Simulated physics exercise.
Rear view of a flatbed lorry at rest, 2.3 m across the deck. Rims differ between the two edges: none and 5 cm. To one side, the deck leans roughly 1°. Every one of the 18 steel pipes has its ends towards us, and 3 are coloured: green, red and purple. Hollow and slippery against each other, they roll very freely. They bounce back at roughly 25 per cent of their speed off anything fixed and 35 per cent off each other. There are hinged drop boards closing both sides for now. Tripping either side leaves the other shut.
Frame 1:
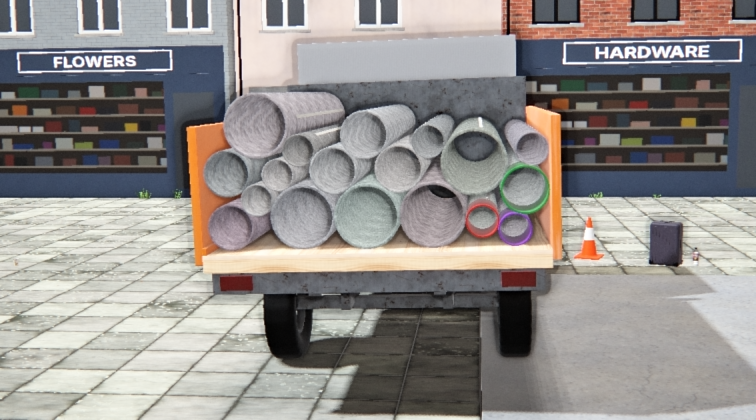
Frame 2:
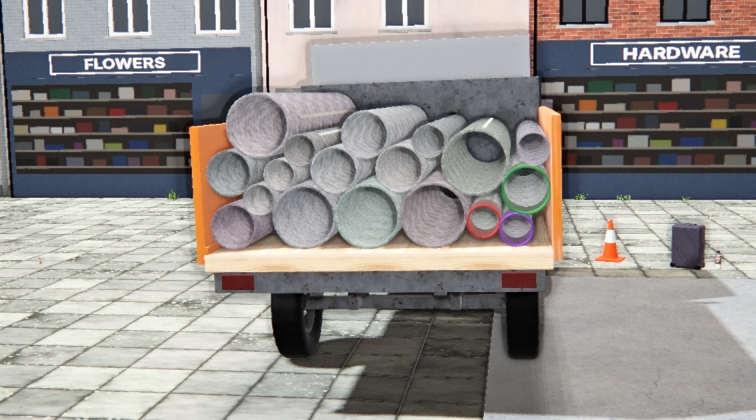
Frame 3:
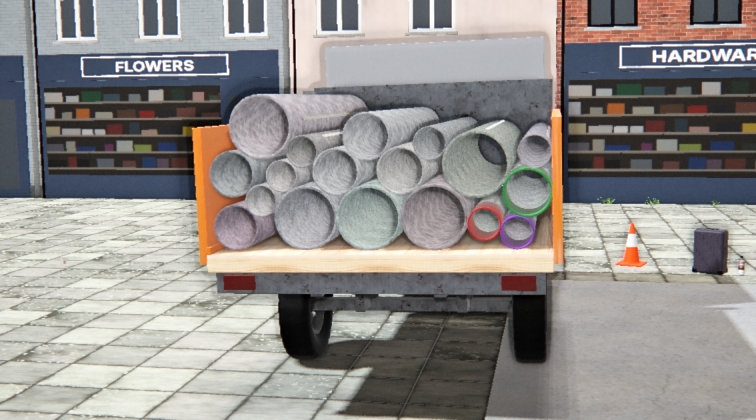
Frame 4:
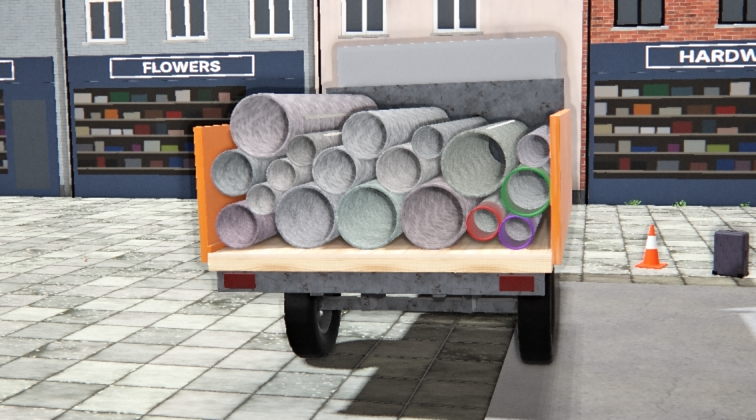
A flatbed truck stacked with grey pipes, plus a green, a red and a purple one, stood still with its load motionless, while the view shifted slightly and the shops behind slid right.
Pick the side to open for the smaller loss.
Open the left side.
Side on the left freed, after 0.8 s, green is up on others, 15 cm from the right edge; red is wedged in place, 45 cm from the right edge; purple is on the deck, 25 cm from the right edge; 2 gone from the deck.
Side on the left freed, at the end, green is up on others, 15 cm from the right edge; red is wedged in place, 45 cm from the right edge; purple is on the deck, 25 cm from the right edge; 2 gone from the deck.
Side on the right freed, after 1.6 s, green is down on the right; red is on the deck, 5 cm from the right edge, rolling right; purple is dropping off the right side; 5 gone from the deck.
Side on the right freed, at the end, green is on the ground to the right; red is on the ground to the right; purple is on the ground to the right; 8 gone from the deck.
